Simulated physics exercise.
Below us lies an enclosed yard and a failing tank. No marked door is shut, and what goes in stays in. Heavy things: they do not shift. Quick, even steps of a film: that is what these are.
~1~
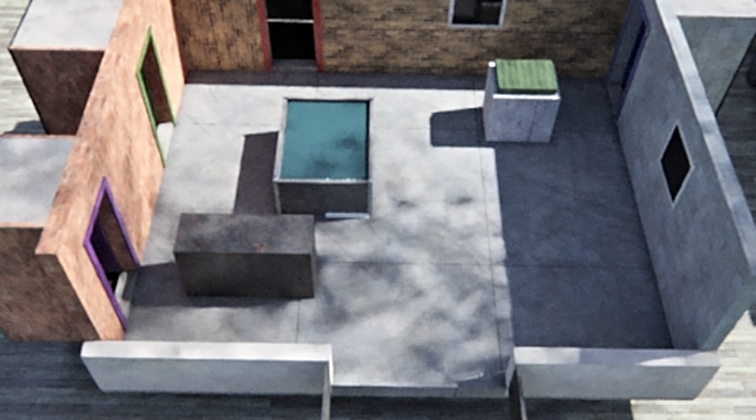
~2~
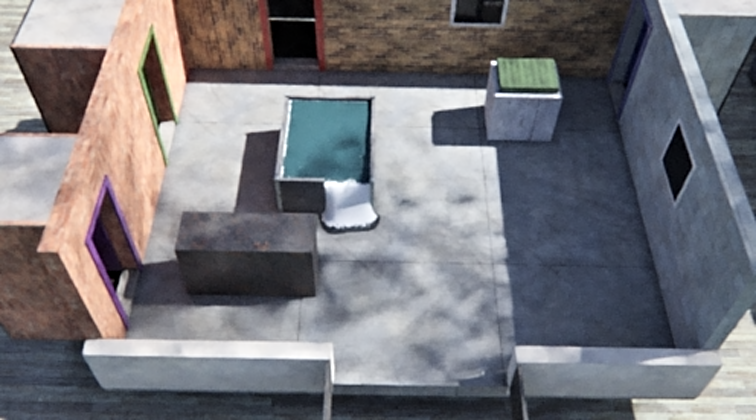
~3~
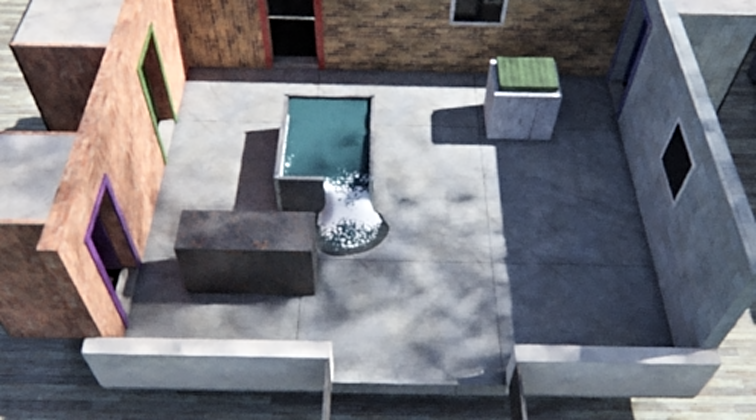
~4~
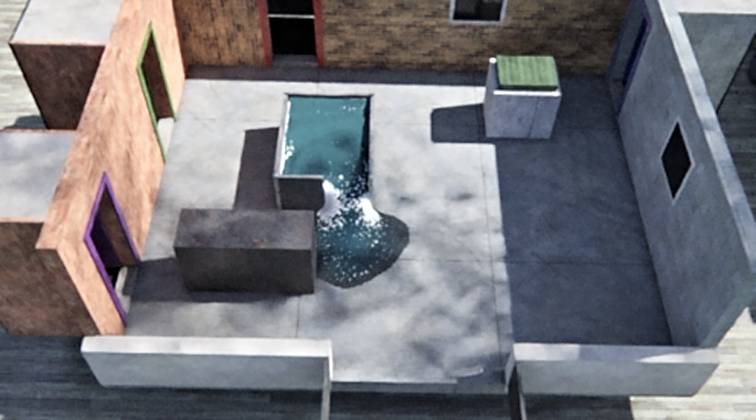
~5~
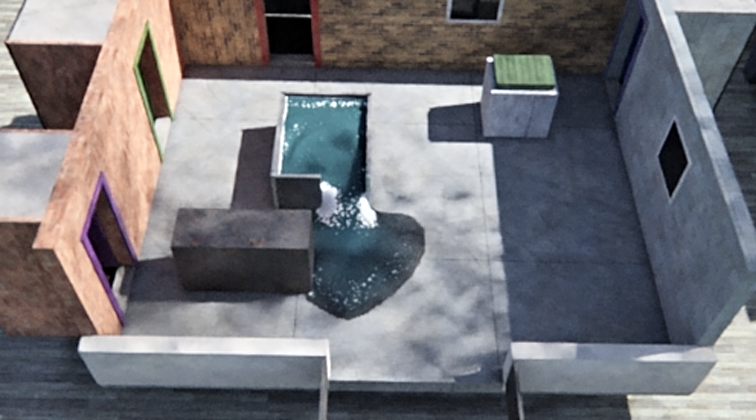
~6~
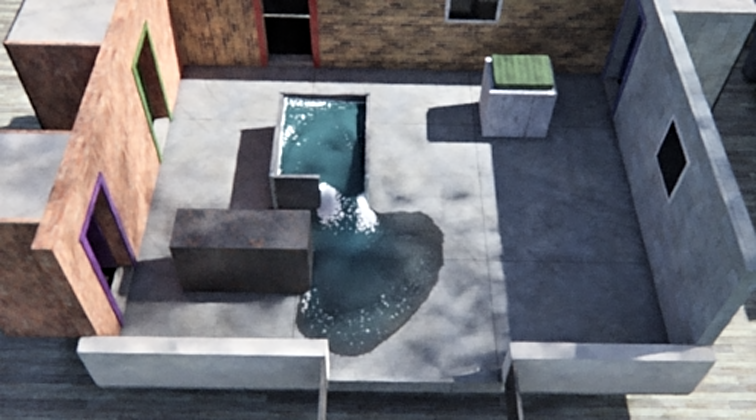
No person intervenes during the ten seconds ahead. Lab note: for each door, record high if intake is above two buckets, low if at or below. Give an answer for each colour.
Blue door: Low; green door: Low; purple door: Low; red door: Low.
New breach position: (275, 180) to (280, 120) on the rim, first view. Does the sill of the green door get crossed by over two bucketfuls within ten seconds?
Note on green - it gets too much.
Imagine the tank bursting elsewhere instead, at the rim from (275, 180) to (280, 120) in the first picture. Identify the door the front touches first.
Green door.
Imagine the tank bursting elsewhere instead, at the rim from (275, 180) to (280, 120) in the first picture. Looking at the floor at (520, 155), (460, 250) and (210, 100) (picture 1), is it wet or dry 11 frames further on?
Taking the spots in turn: Untouched, untouched and swamped.
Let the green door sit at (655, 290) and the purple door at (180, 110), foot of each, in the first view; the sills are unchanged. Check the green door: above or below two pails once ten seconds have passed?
Green door: Does not flood.
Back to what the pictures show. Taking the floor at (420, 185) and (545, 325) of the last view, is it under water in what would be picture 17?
Not wet, soaked.
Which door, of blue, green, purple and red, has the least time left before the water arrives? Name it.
That would be the door marked purple, ahead of the rest.
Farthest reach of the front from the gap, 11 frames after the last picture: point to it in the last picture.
The front tops out at about (613, 369).
A moment on, water covers 20 % of the floor; the blue door not reached, the green door not reached, the purple door not reached, the red door not reached.
Next, water covers 30 % of the floor; the blue door not reached, the green door not reached, the purple door not reached, the red door not reached.
Then, water covers 35 % of the floor; the blue door not reached, the green door wet at the sill, nothing in, the purple door wet at the sill, nothing in, the red door not reached.
Later, water covers 40 % of the floor; the blue door not reached, the green door wet at the sill, nothing in, the purple door wet at the sill, nothing in, the red door not reached.
In the end, water covers 65 % of the floor; the blue door wet at the sill, nothing in, the green door wet at the sill, nothing in, the purple door wet at the sill, nothing in, the red door wet at the sill, nothing in.
